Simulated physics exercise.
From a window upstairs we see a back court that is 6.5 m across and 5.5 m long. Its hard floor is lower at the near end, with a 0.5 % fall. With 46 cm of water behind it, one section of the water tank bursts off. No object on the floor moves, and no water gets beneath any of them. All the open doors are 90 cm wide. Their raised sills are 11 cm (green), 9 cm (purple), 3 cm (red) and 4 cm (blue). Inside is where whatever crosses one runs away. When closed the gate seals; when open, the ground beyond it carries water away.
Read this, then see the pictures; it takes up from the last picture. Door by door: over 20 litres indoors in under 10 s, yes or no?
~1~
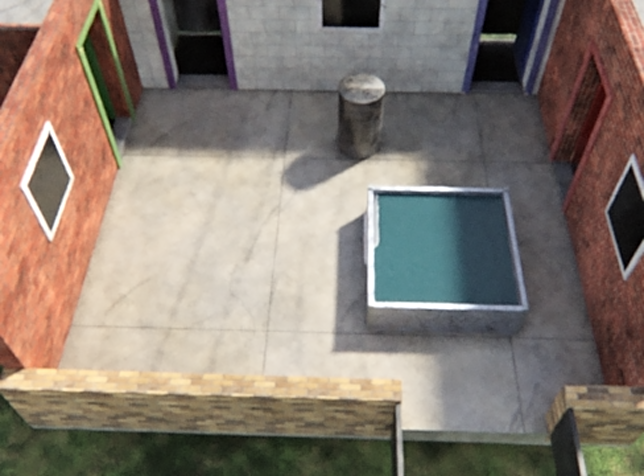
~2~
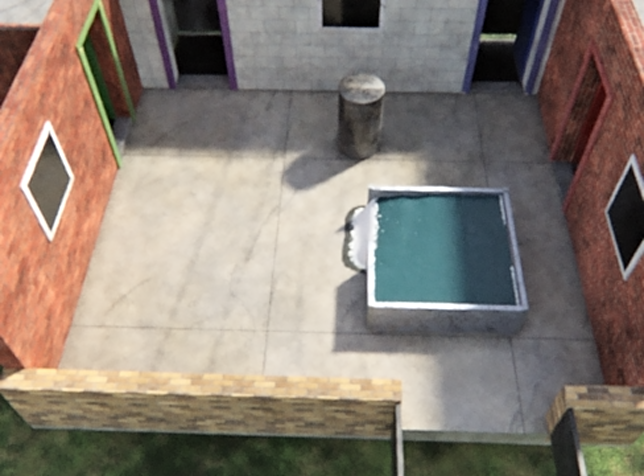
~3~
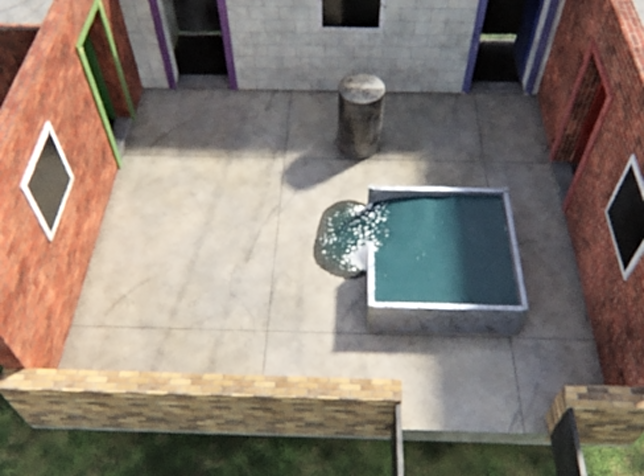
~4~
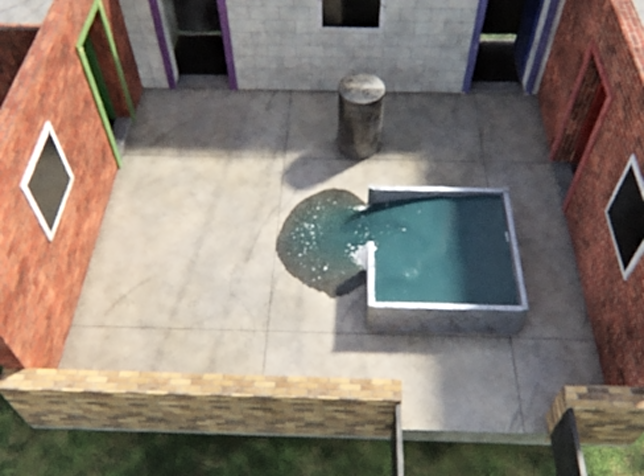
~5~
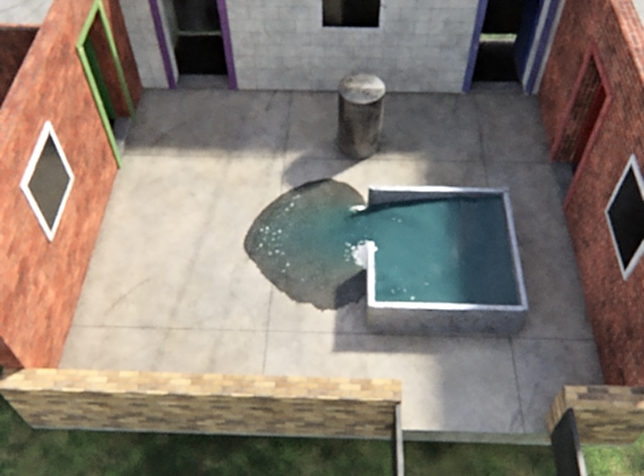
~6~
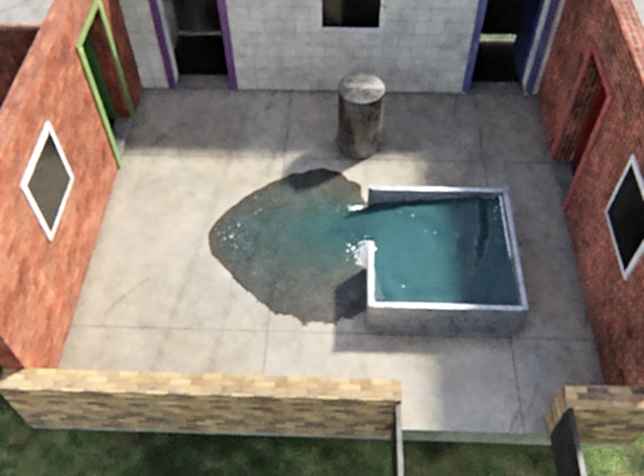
Green door: No, purple door: No, red door: No, blue door: No.
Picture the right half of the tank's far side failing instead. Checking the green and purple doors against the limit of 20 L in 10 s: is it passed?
For green, too little; for purple, too little.
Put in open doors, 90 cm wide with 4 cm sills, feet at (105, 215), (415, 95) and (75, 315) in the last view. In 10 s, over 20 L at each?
In turn: Past it, below, past it.
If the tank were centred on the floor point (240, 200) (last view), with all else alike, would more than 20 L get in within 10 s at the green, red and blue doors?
Compared with that limit, green overshoots, red falls short and blue falls short.
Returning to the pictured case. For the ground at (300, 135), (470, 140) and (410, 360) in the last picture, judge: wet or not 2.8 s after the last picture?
First spot submerged, second not yet wet, third not yet wet.
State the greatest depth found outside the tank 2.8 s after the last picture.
It gets to some 18 cm.
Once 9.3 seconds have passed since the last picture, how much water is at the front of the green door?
It's about 5.0 cm.
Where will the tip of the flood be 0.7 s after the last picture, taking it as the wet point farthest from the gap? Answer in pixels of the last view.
That's around (107, 209) in the last picture.
Then, 0.7 s after the last picture water covers 25 % of the floor and is deepest (26 cm) near (360, 235); green door not reached, purple door not reached, red door not reached, blue door not reached.
Then, 1.5 s after the last picture water covers 40 % of the floor and is deepest (20 cm) near (360, 235); green door 9 cm at the sill, 0 L in, purple door not reached, red door not reached, blue door not reached.
Then, 2.8 s after the last picture water covers 45 % of the floor and is deepest (18 cm) near (50, 398); green door 11 cm at the sill, 2 L in, purple door 9 cm at the sill, 0 L in, red door not reached, blue door not reached.
Then, 5.3 s after the last picture water covers 55 % of the floor and is deepest (11 cm) near (116, 181); green door 9 cm at the sill, 3 L in, purple door 7 cm at the sill, 4 L in, red door not reached, blue door not reached.
Then, 9.3 s after the last picture water covers 85 % of the floor and is deepest (8 cm) near (50, 398); green door 5 cm at the sill, 3 L in, purple door 4 cm at the sill, 4 L in, red door 1 cm at the sill, 0 L in, blue door 2 cm at the sill, 0 L in.
